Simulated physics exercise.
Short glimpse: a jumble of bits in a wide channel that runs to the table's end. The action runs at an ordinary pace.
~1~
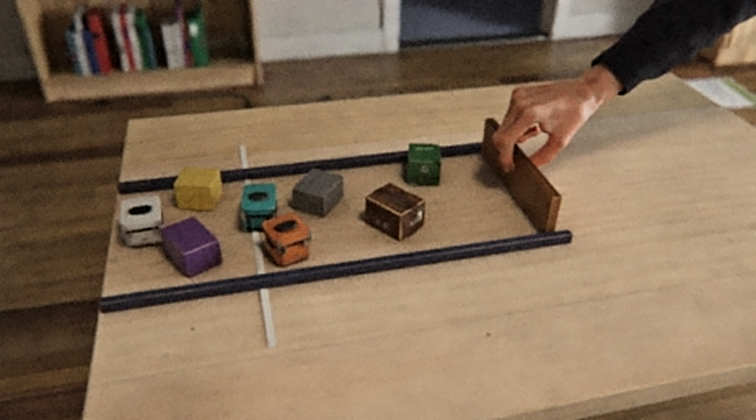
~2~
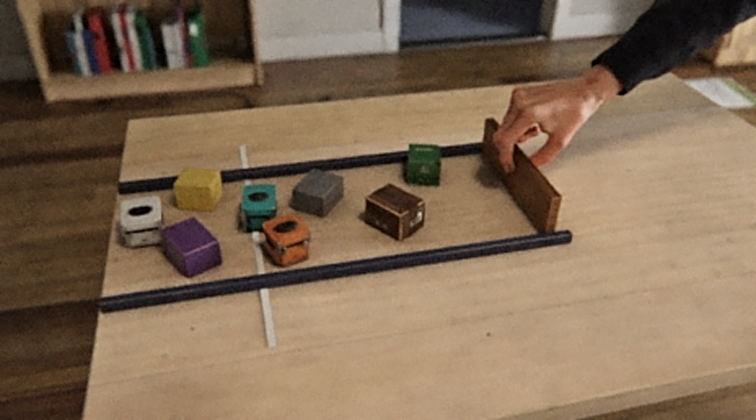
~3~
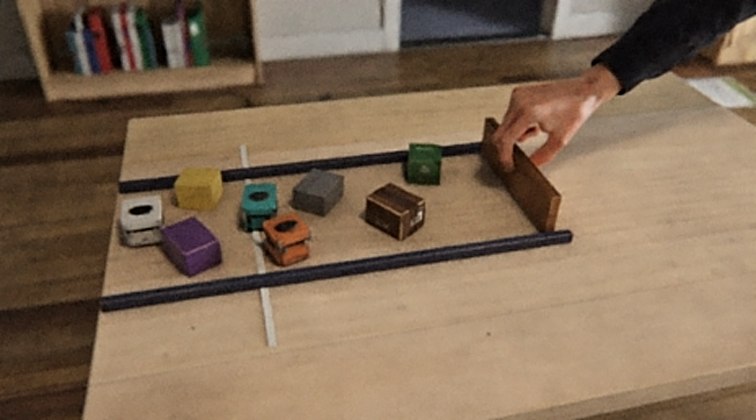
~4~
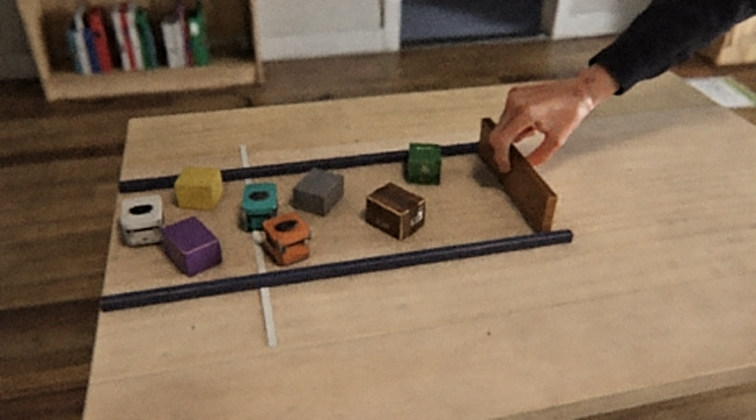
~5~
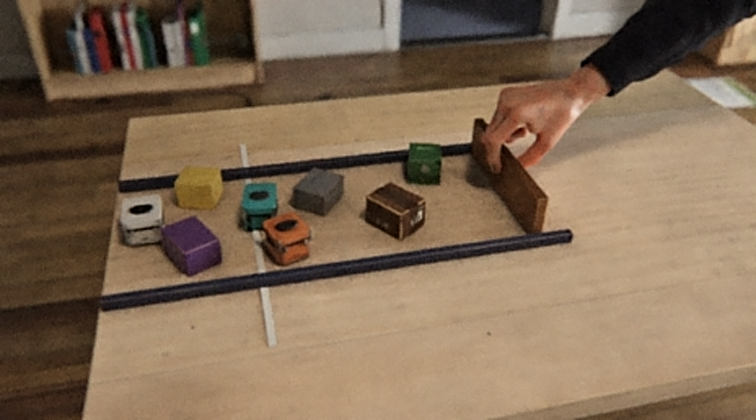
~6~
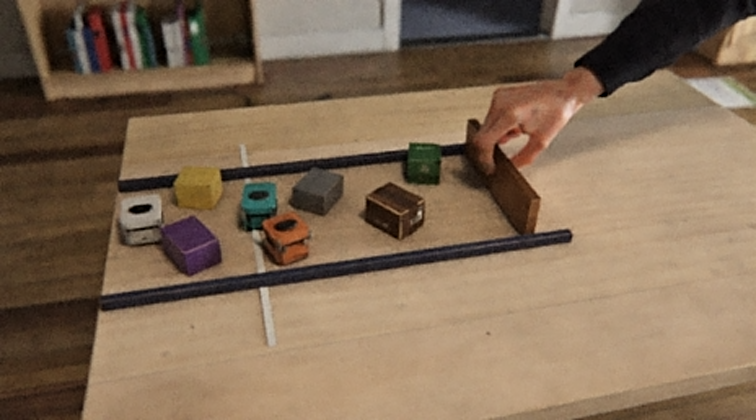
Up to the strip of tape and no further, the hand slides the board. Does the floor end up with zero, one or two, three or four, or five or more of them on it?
There will be no losses over the edge.
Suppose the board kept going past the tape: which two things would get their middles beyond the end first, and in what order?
In order, first the white case, then the turquoise case.
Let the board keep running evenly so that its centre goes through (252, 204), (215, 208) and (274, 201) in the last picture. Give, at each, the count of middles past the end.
Place by place, 0, 1 and 0.
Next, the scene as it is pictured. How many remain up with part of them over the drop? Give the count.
The number overhanging is 1.
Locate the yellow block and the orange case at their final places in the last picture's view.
Yellow block at (170, 189), orange case at (237, 256).
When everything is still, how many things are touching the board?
3.
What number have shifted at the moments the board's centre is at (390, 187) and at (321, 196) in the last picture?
At first I count 2, and then 5.
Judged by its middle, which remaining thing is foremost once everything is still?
I'd say the white case.
Soon after, none off yet; white case at rest near (143, 220); purple block at rest near (191, 245); yellow block at rest near (199, 188).
At rest, the number that fall off is zero.
